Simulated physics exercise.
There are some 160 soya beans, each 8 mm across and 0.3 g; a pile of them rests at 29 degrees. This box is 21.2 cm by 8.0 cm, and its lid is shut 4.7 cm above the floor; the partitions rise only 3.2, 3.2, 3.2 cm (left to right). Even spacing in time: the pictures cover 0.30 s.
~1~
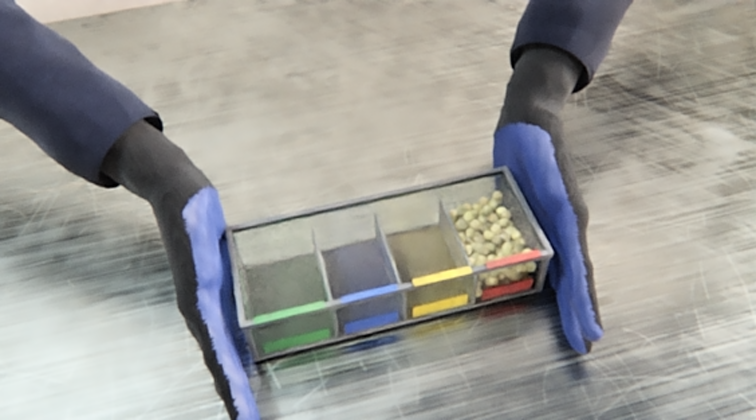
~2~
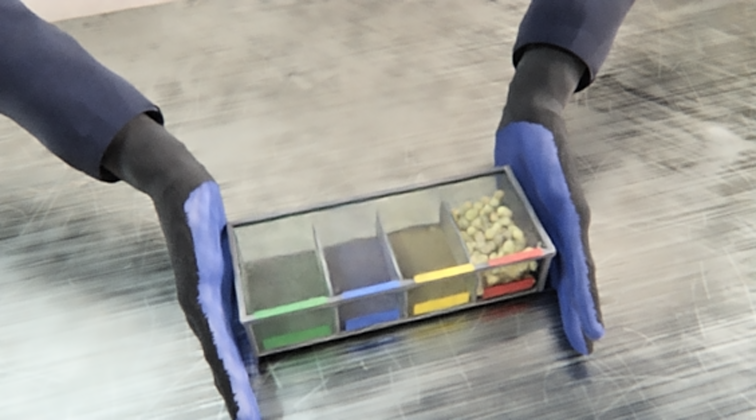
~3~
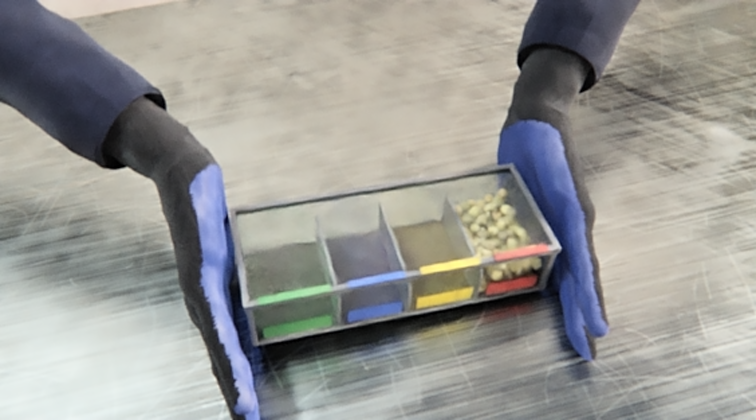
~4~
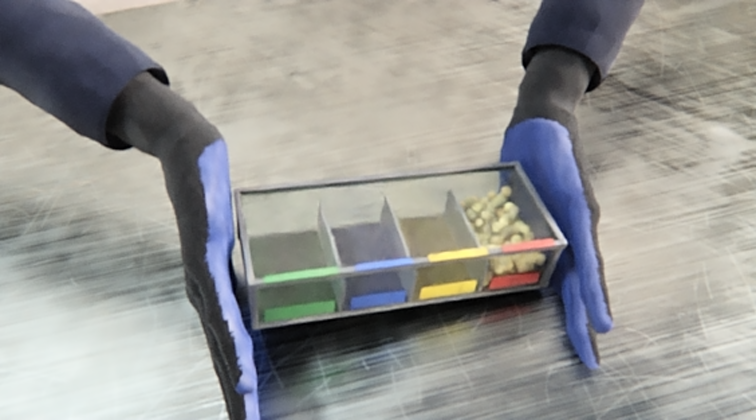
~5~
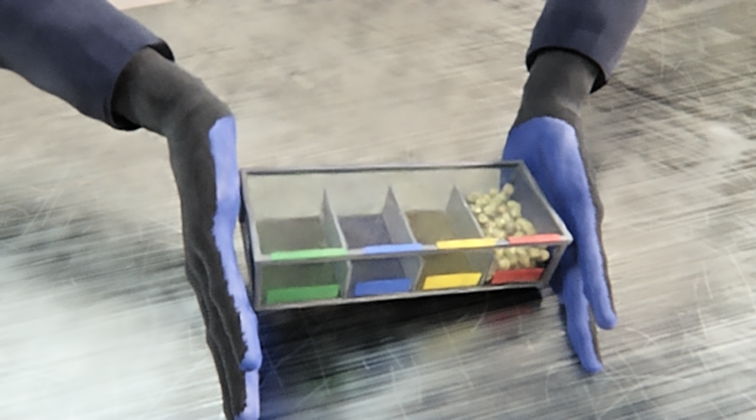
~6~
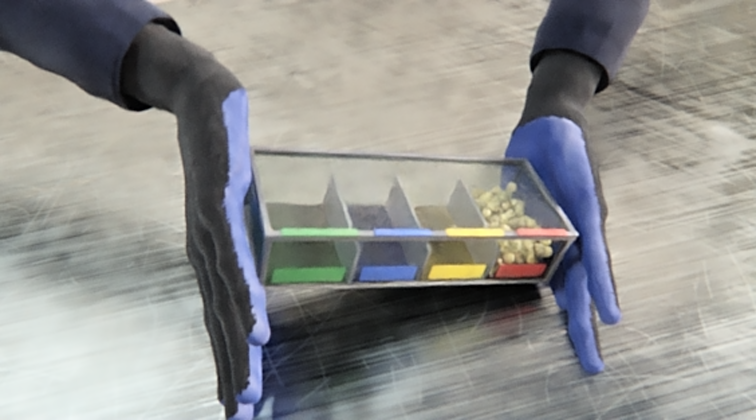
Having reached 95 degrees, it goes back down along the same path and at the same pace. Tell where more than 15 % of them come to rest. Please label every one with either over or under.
Labels - red: Over; blue: Under; green: Under; yellow: Under.
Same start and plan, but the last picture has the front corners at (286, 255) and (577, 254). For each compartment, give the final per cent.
Red = 100 %, blue = 0 %, green = 0 %, yellow = 0 %.
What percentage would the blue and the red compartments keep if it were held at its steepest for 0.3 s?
You'd end up with blue at 0 per cent and red at 100 per cent.
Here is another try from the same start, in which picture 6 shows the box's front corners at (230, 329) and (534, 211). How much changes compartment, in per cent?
About 40 per cent.
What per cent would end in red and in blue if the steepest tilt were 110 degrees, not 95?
You'd find red with 100 % and blue with 0 %.
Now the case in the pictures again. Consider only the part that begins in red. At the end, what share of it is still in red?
100 %.
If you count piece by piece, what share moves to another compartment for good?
Around 0 in a hundred.
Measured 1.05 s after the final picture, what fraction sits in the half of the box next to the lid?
Roughly 30 per cent.
Then, 1.05 s after the last picture, tilt 95 degrees; red 100 %.
Then, 1.75 s after the last picture, tilt 41 degrees; red 100 %.
Then, 2.48 s after the last picture, tilt 0 degrees; red 100 %.
In the end, red 100 %, blue 0 %, green 0 %, yellow 0 %.
